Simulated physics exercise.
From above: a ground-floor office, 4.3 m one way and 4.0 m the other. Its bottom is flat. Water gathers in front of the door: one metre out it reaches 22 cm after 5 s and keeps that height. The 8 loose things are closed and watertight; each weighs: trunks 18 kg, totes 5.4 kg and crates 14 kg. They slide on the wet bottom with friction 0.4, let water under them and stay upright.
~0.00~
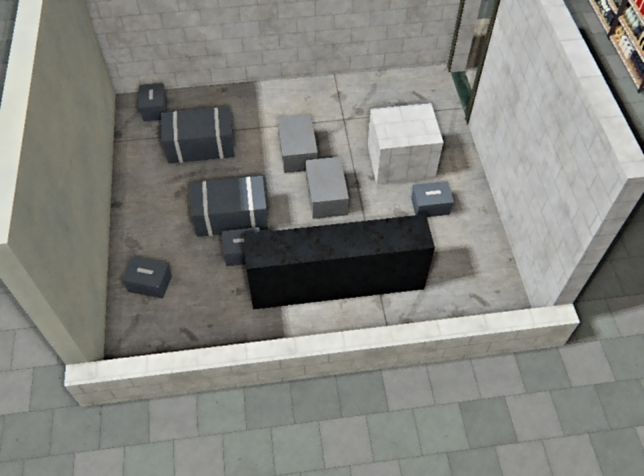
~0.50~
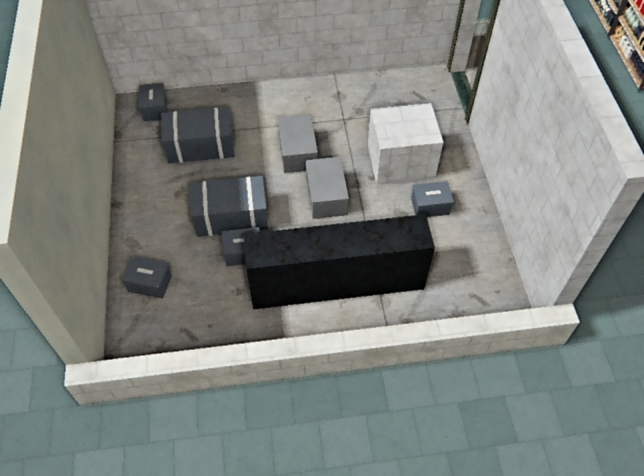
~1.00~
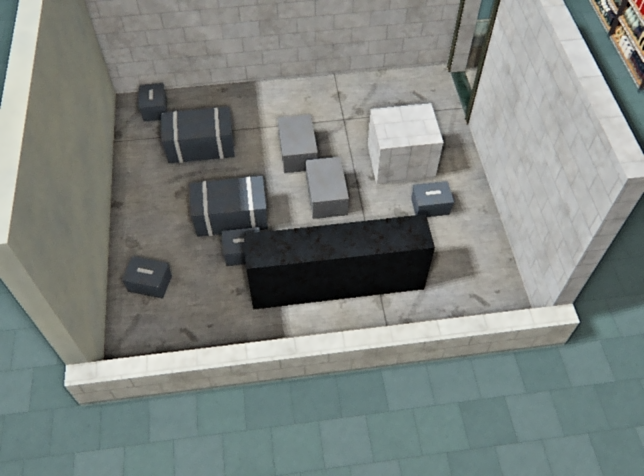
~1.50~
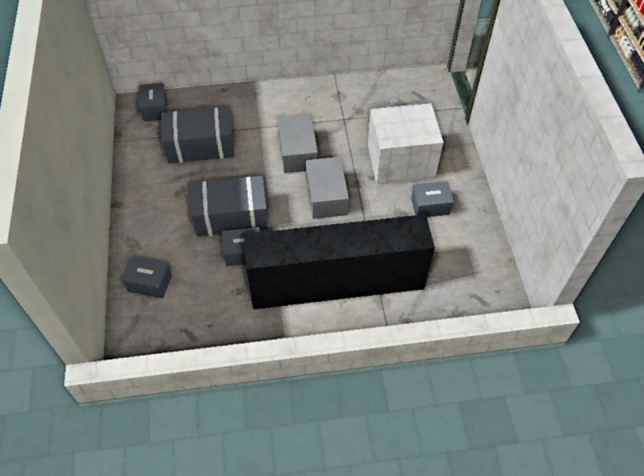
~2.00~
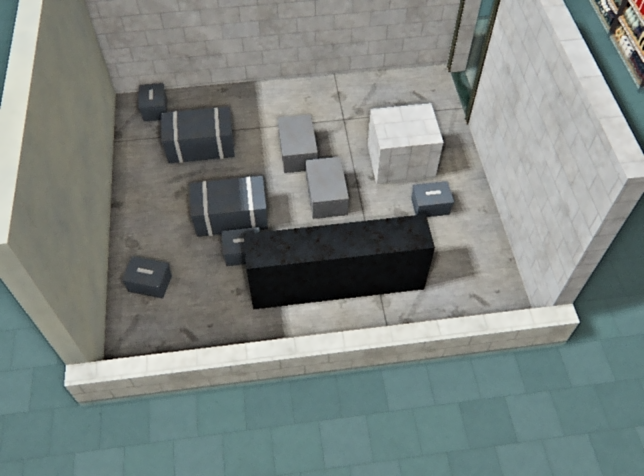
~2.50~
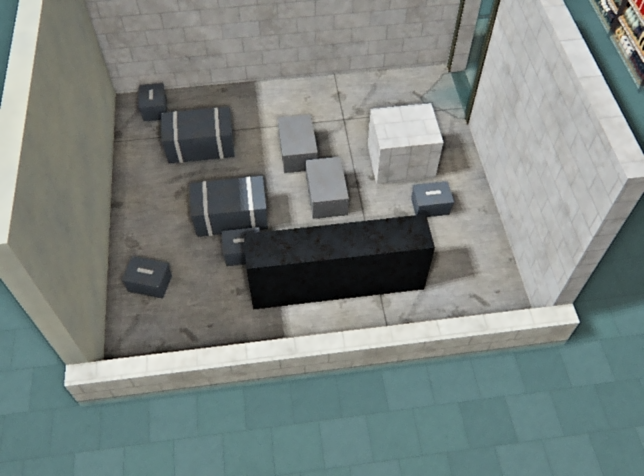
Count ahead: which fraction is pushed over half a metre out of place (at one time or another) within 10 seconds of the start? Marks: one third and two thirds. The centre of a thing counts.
It is one to two thirds.
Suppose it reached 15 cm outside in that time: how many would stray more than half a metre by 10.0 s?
Then 2.
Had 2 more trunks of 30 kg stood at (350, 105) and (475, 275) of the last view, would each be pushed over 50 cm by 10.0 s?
In that order: Over, short of it.
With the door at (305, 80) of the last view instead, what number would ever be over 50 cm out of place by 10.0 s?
Then 5.
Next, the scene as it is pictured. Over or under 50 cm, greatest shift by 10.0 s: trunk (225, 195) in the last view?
It is under.
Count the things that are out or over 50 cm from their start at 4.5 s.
0 of them.
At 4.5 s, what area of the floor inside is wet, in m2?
About 3.5 m2.
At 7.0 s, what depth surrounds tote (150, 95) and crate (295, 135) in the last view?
Roughly 12 and 5 cm.
After 3.5 s 0 of 8 are over 50 cm from their spots; 0 afloat.
After 4.5 s 0 of 8 are over 50 cm from their spots; 0 afloat.
After 7.0 s 1 of 8 are over 50 cm from their spots; 1 afloat.
After 10.0 s 4 of 8 are over 50 cm from their spots, and 4 have been at some point; 3 afloat.
